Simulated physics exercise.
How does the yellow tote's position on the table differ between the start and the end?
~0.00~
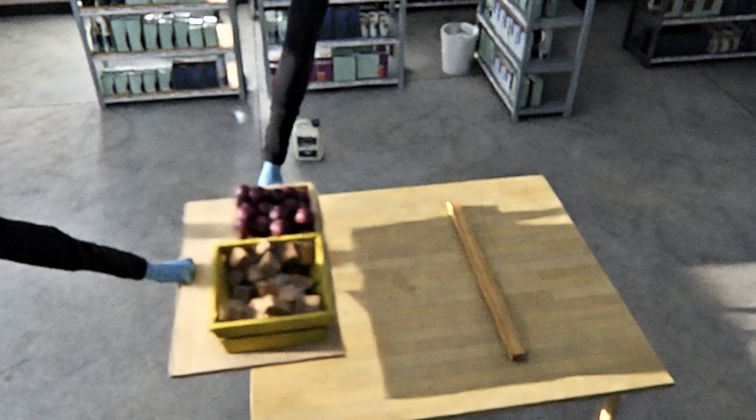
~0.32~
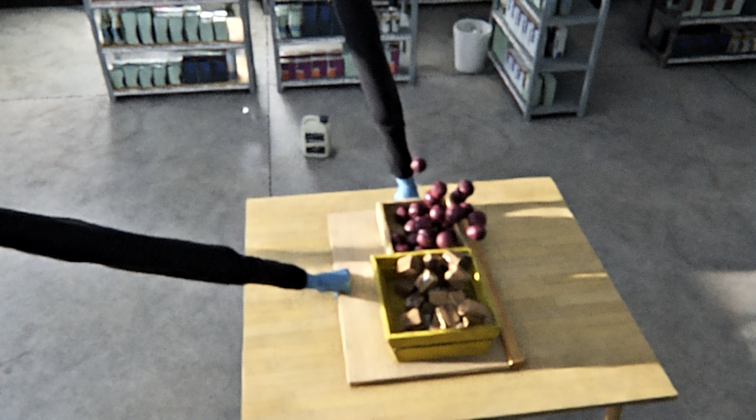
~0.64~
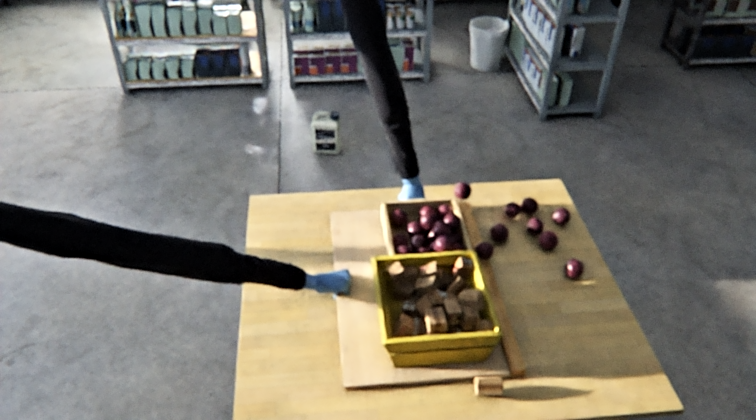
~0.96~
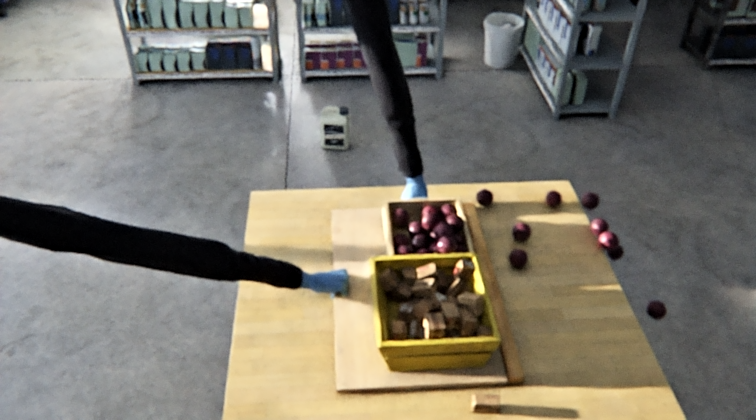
At the start the yellow tote is over the left edge of the table, well away from the wooden strip. By the end it is farther right, near the middle of the table and close beside the strip.
In this clip, two dark arms with blue ends bring a board carrying a wooden tote of red onions and a yellow tote of small blocks rightward against a wooden strip on a table. Several onions spill and roll right, and one block lands near the front edge.
